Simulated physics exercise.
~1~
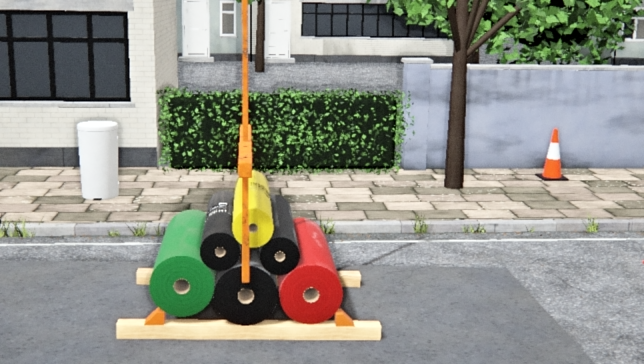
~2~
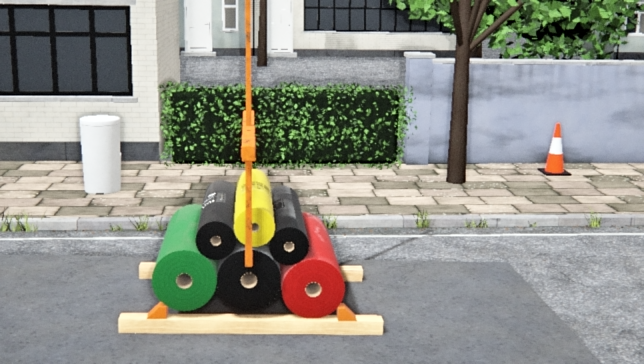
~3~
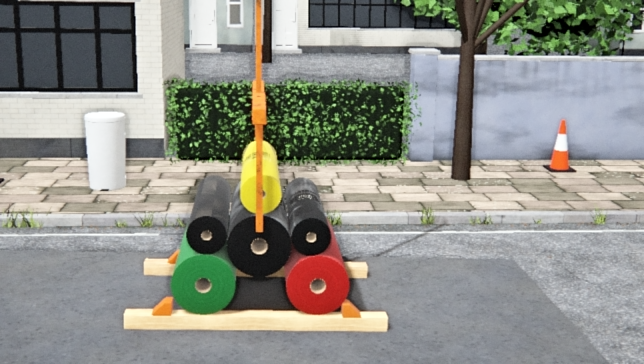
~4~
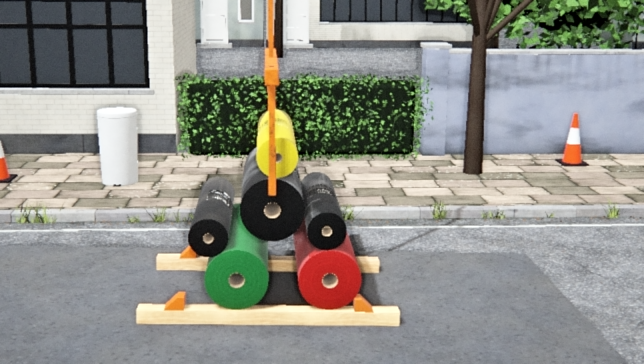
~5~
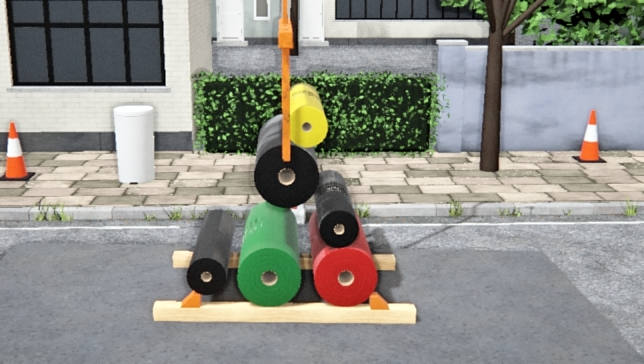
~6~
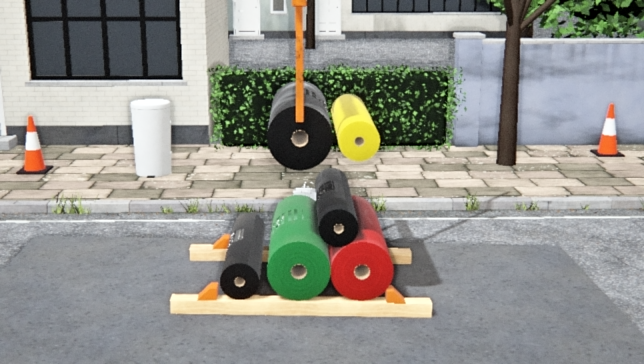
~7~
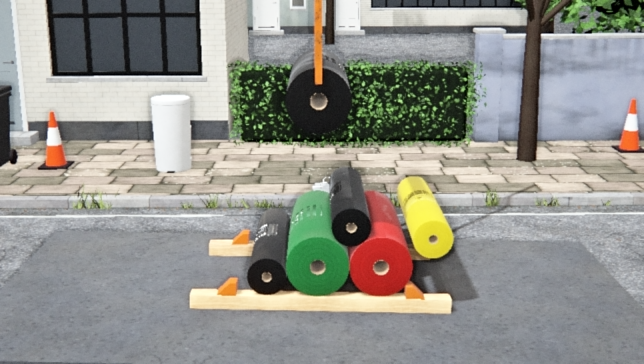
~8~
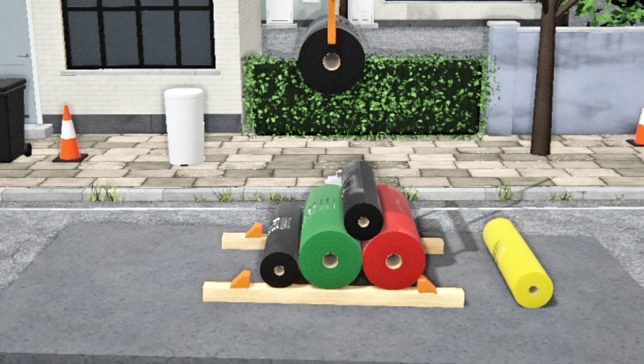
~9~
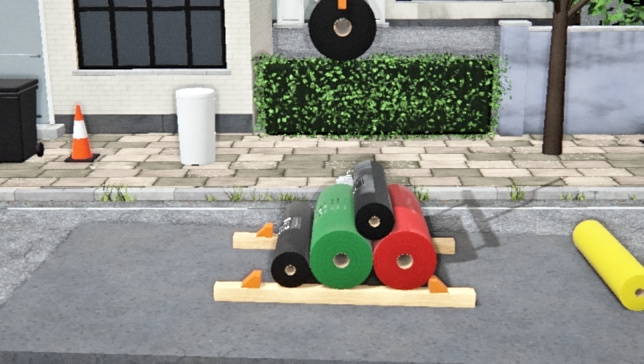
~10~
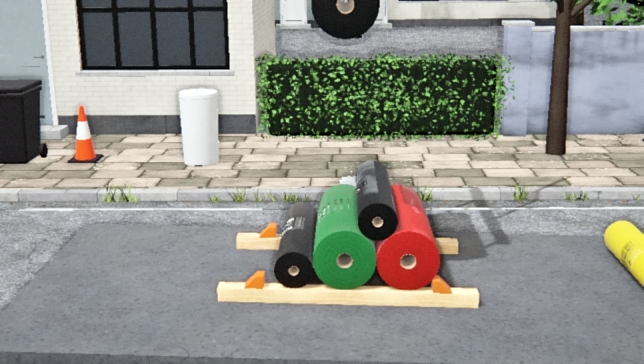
A hoisted black roll lifts from the stack, and the yellow one tumbles off right.
